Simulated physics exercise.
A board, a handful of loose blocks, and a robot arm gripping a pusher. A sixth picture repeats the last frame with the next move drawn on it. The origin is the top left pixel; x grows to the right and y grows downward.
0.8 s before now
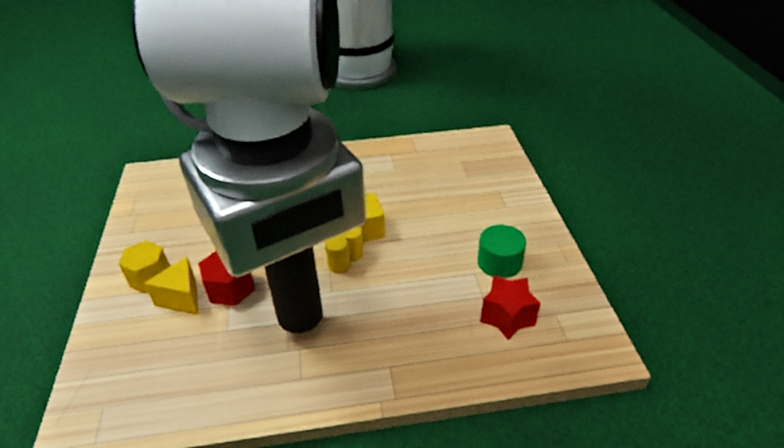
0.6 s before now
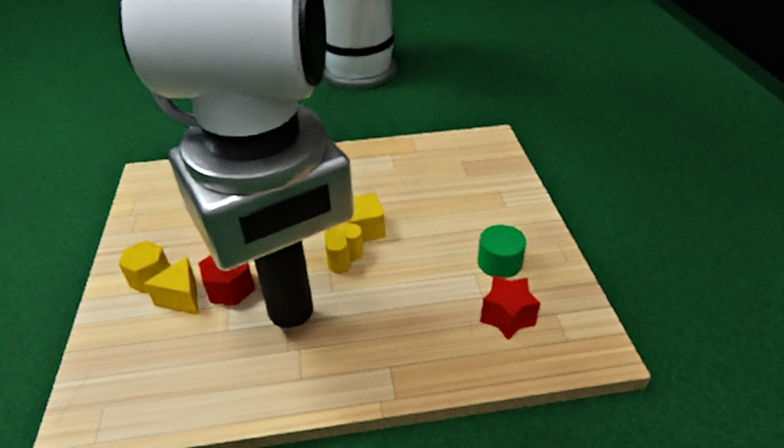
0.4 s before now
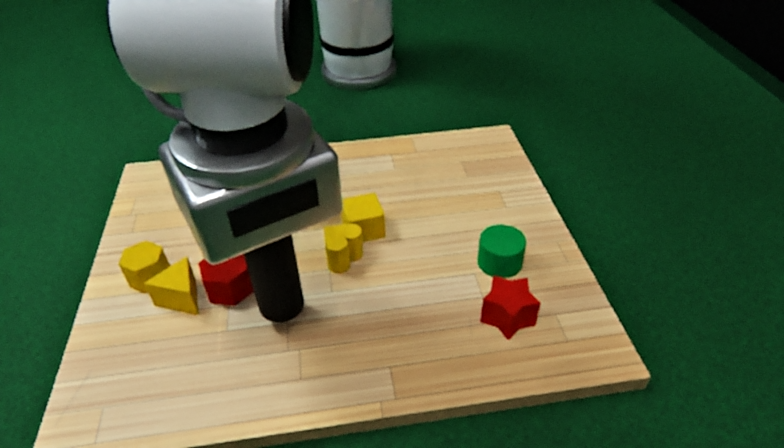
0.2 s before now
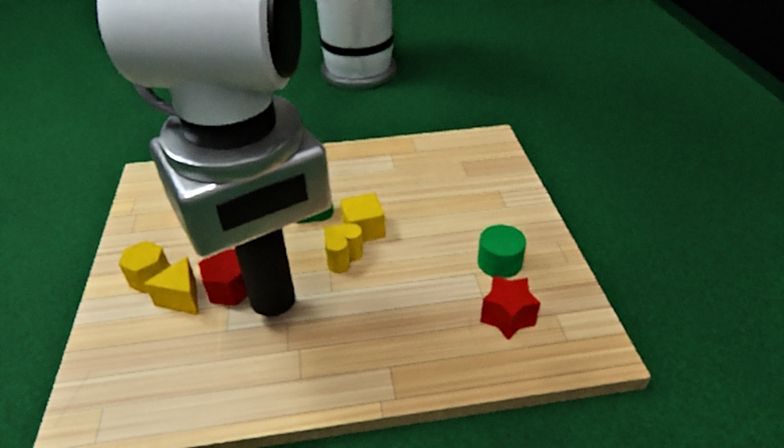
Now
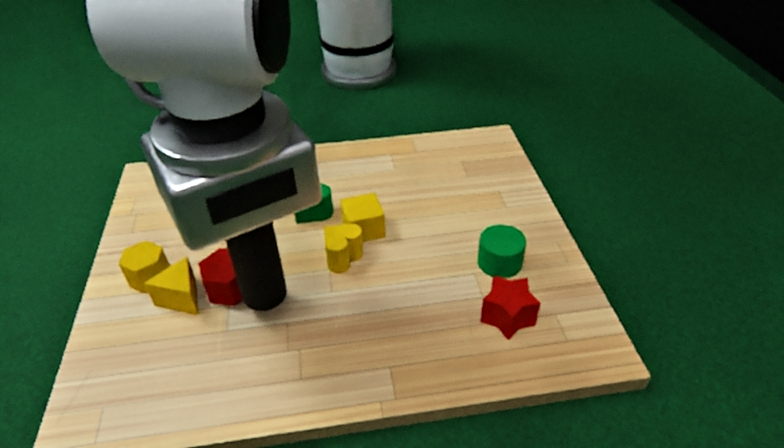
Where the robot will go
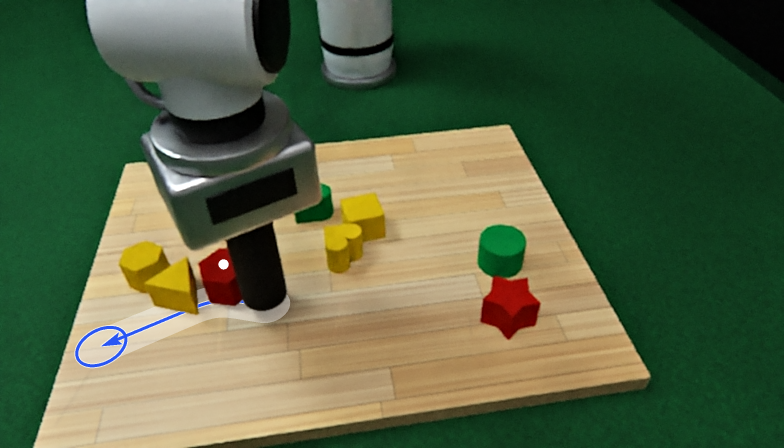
A robot arm holding a black pusher slid slowly left and slightly back across a wooden board, nearing a red block, while the yellow, red and green blocks all stayed still.
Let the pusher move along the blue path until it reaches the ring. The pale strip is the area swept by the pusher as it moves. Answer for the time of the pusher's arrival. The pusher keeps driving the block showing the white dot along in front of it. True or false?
The statement is false.
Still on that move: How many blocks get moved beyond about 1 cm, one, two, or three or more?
Answer: 2.
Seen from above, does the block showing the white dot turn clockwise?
Yes, I think so.
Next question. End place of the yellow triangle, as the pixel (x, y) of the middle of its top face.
It will end up at (116, 284).
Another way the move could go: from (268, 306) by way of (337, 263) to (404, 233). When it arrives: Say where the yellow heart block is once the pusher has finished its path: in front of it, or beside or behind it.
Carried ahead at the end.
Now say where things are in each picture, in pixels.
The first frame shows pusher's lower end at (300, 315); yellow six-sided block at (140, 255); yellow triangle at (173, 276); red six-sided block at (224, 264).
The second frame shows pusher at (291, 310); blocks still.
The third frame shows pusher at (282, 305); blocks still.
The fourth frame shows pusher at (273, 300); blocks still.
The fifth frame shows pusher at (265, 294); yellow six-sided block at (140, 255); yellow triangle at (173, 276); red six-sided block at (224, 264).
Drawn move, from (268, 306) by way of (216, 301) and (160, 322) to (102, 346); the dot is on the red six-sided block.
The first path, step by step. One third of the way, pusher at (210, 290); yellow triangle at (156, 277), turned 15° anticlockwise; red six-sided block at (192, 251), turned 15° clockwise.
Two thirds of the way, pusher at (155, 310); yellow triangle at (126, 283), turned 55° clockwise; red six-sided block at (190, 250), turned 25° clockwise.
At the end, pusher at (95, 335); yellow six-sided block still; yellow triangle at (116, 284), turned 75° clockwise; red six-sided block at (190, 250), turned 25° clockwise.
